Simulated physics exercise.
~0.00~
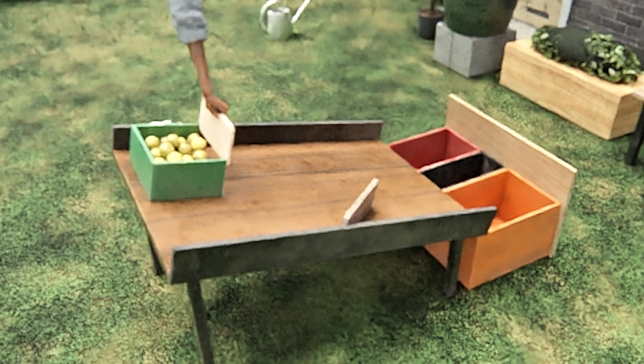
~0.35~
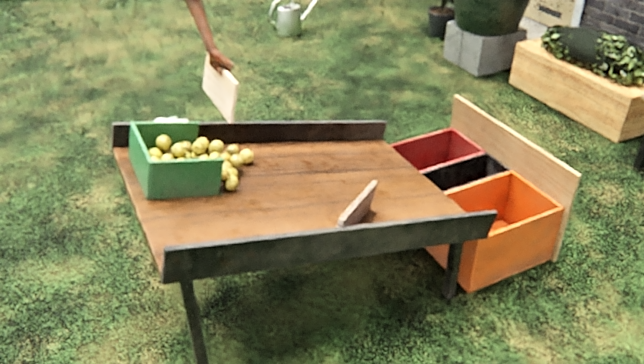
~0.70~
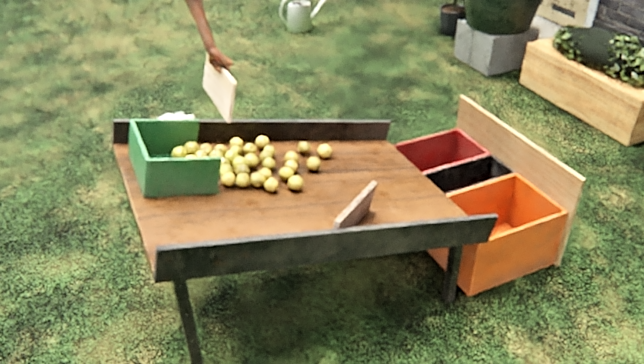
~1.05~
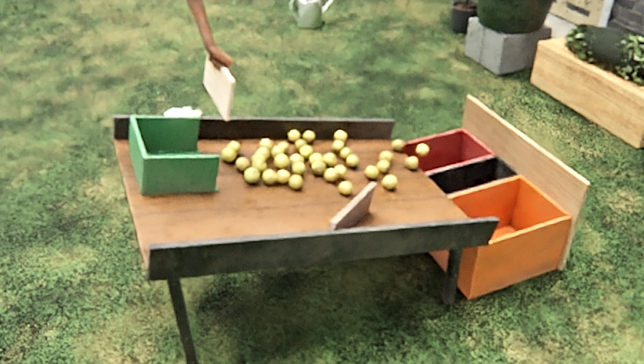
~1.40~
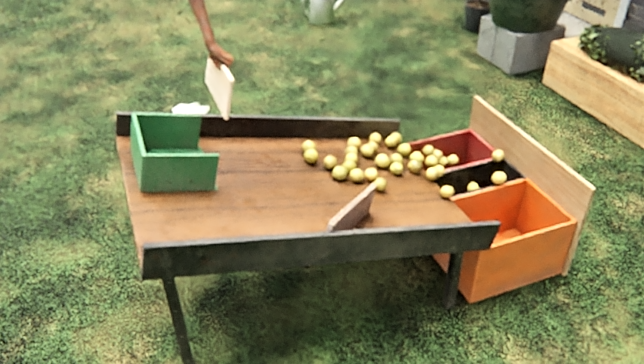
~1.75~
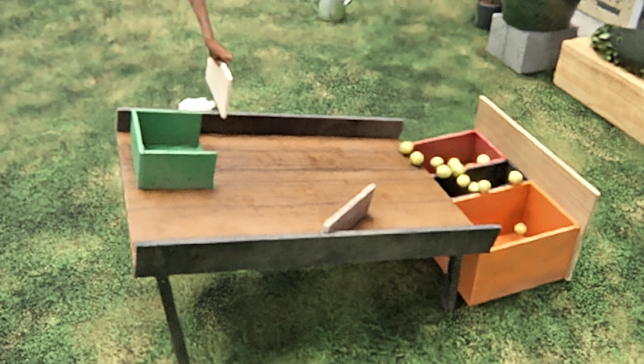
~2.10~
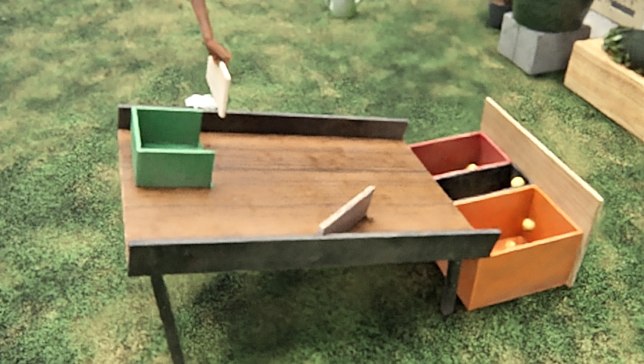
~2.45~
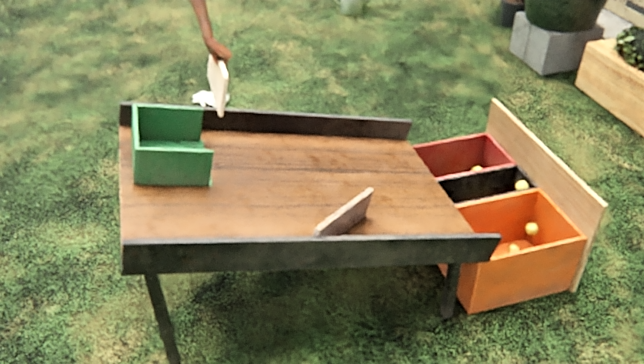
Yellow apples spilling from a green pen as a hand lifts its gate, rolling right down a table into red, black and orange bins.
